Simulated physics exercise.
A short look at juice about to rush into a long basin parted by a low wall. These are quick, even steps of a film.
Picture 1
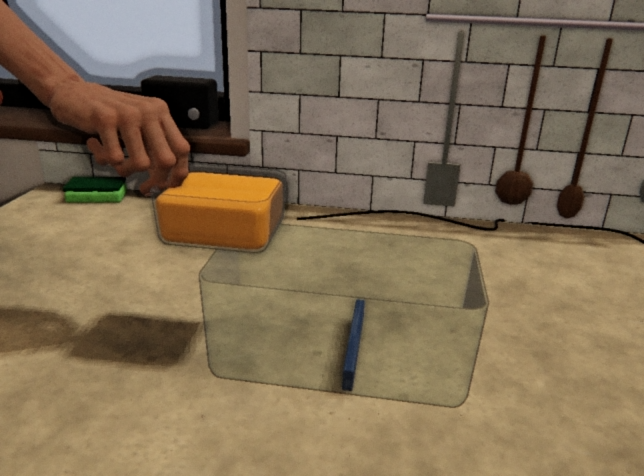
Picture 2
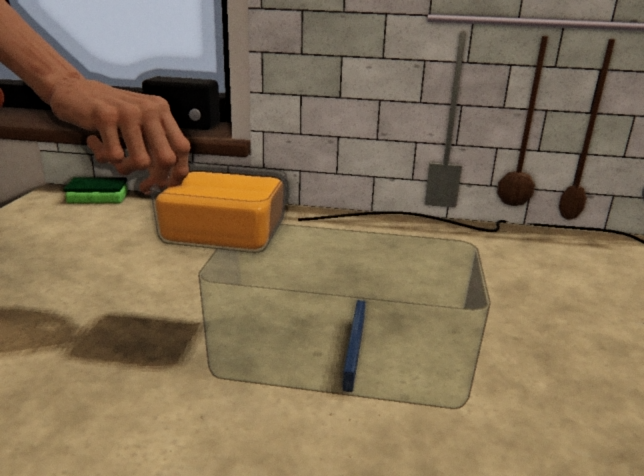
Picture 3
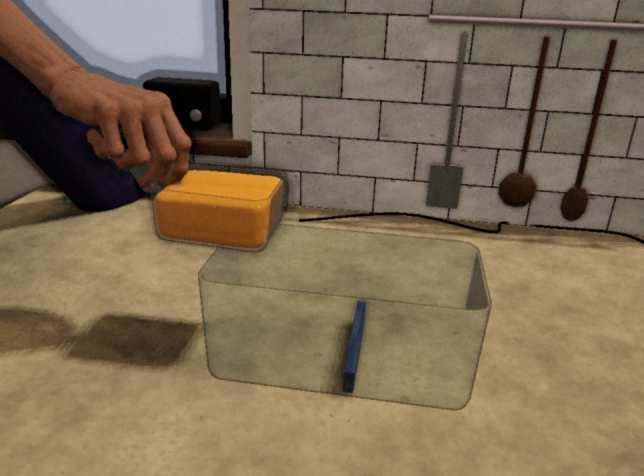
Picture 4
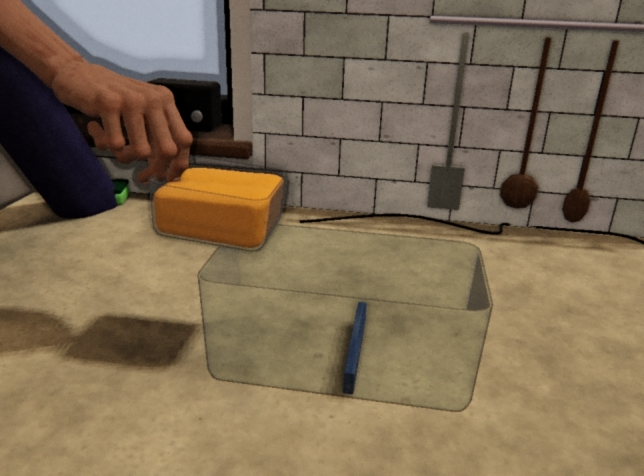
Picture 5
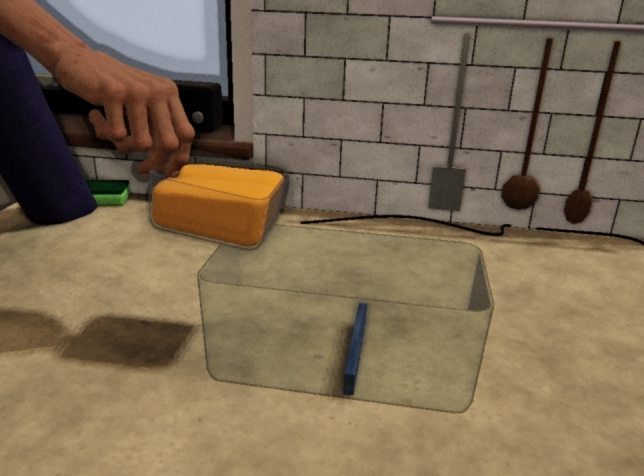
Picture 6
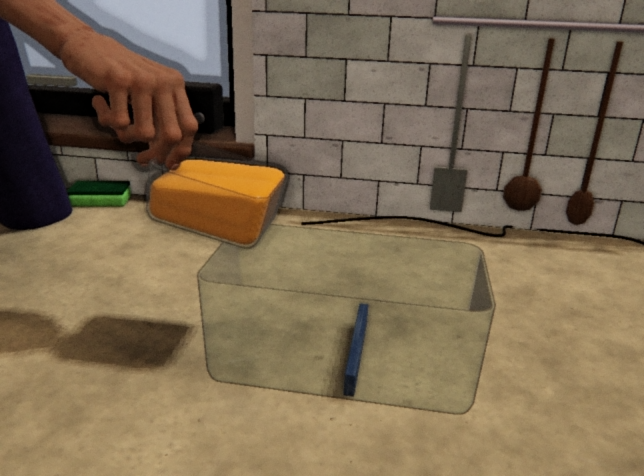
On a kitchen counter before a tiled wall with hanging utensils, a hand holds a container of orange juice above and behind a clear basin with a low blue divider. A dark-blue shape passes behind at left as the hand gradually tilts the container rightward, the juice shifting inside it.
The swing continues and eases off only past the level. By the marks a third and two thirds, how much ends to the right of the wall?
In the end from a third to two thirds is right of the wall.
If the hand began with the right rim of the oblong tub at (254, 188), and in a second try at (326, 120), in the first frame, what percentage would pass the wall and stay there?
About 20 and 85 per cent.
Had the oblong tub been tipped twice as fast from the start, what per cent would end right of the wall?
Roughly 60 in a hundred.
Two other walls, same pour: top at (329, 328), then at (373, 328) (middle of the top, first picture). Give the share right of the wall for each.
Roughly 80 per cent, and 10 per cent.
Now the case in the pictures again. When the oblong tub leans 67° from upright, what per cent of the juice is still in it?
Roughly 35 in a hundred.
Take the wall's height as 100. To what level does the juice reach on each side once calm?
Left about 40, right about 50.
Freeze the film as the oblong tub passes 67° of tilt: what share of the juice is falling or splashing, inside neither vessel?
It comes to 30 per cent or so.
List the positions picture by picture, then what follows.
It leans 0°; its right rim is at (278, 188); the juice meets the walls at (172, 184) and (277, 193); the long basin's rim runs from (219, 249) to (481, 274); the wall's top is at (355, 333), in the first picture.
It leans 1°; its right rim is at (278, 188); the juice meets the walls at (172, 183) and (277, 192), in the second picture.
It leans 2°; its right rim is at (278, 187); the juice meets the walls at (171, 181) and (277, 190), in the third picture.
It leans 5°; its right rim is at (278, 187); the juice meets the walls at (171, 179) and (278, 189), in the fourth picture.
It leans 8°; its right rim is at (278, 187); the juice meets the walls at (170, 175) and (278, 185), in the fifth picture.
It leans 13°; its right rim is at (278, 187); the juice meets the walls at (169, 170) and (279, 181), in the sixth picture.
A moment on, the oblong tub is tipped part way and 35 per cent is still to pour, 27 is left of the wall and 7 right of it.
Next, the oblong tub is tipped right over and 4 per cent is still to pour, 41 is left of the wall and 49 right of it.
Then the oblong tub is tipped right over and 0 per cent is still to pour, 50 is left of the wall and 50 right of it.
Later the oblong tub is tipped right over and 0 per cent is still to pour, 50 is left of the wall and 50 right of it.
Finally, 50 per cent lies left of the wall, 50 right of it and 0 outside.
